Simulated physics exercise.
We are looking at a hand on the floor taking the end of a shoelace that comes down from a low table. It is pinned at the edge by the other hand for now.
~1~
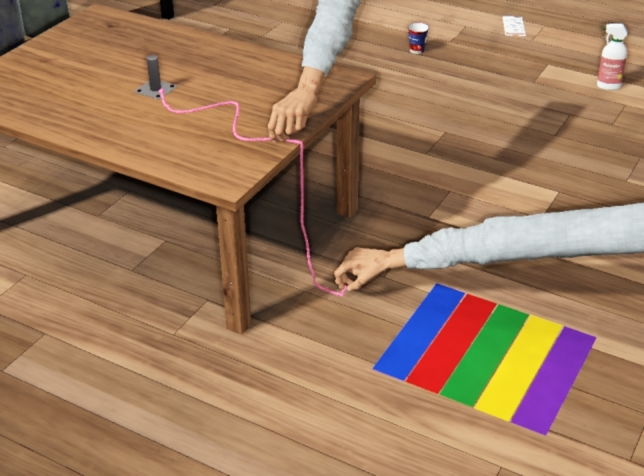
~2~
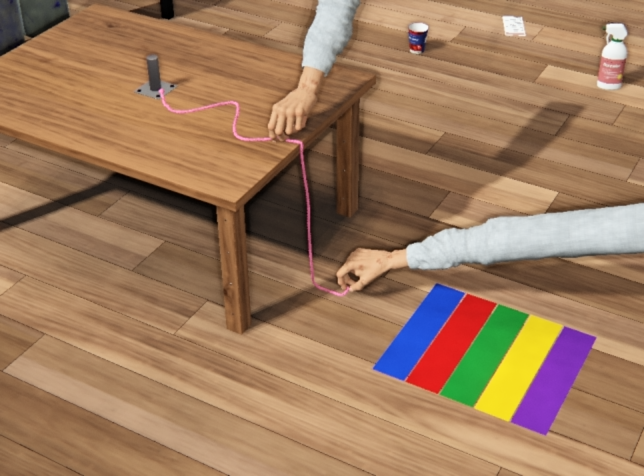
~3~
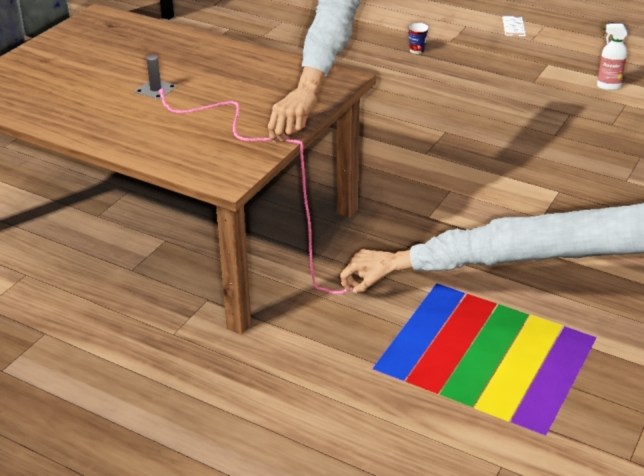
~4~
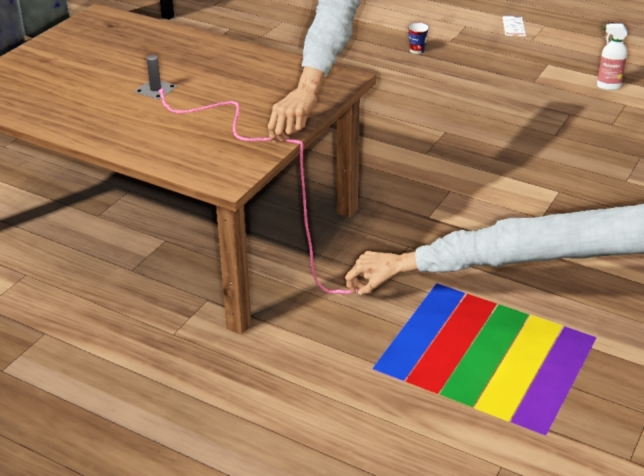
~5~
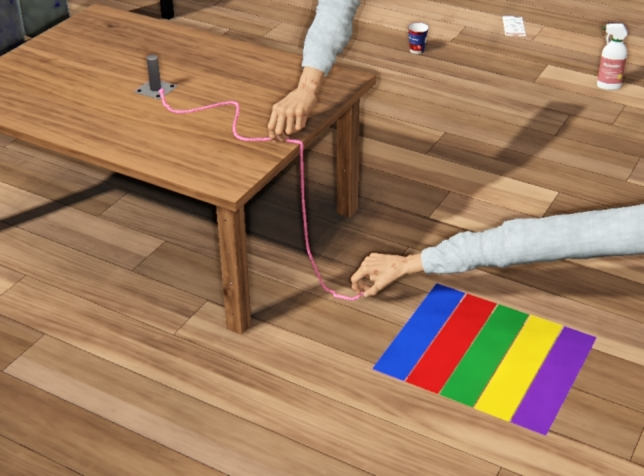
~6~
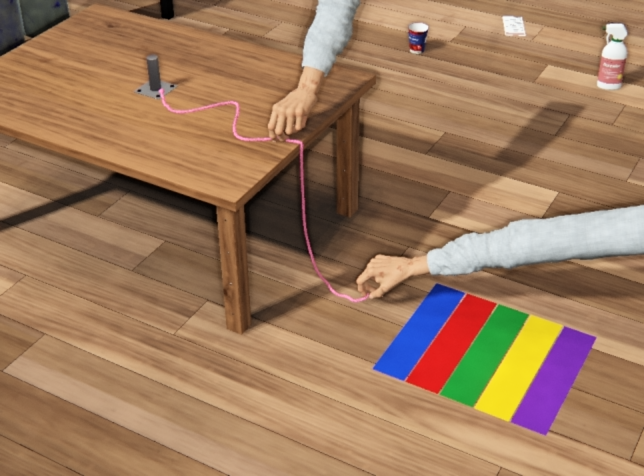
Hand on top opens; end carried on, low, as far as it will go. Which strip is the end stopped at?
Stopped at yellow.
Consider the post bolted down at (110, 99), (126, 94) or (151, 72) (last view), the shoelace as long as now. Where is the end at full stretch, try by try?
Approximate pixels in order: (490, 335), (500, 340), (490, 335).
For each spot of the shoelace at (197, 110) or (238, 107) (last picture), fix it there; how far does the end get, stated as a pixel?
Taking the tries in turn, you get (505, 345) and then (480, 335).
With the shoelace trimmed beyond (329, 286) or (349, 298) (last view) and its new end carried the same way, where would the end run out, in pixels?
One per try, the spots are (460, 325) and (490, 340).
Soon after, end near (467, 329); over red.
After that, end near (504, 342); over green.
At the stop, end near (527, 350); over yellow. It gets as far as the yellow strip.
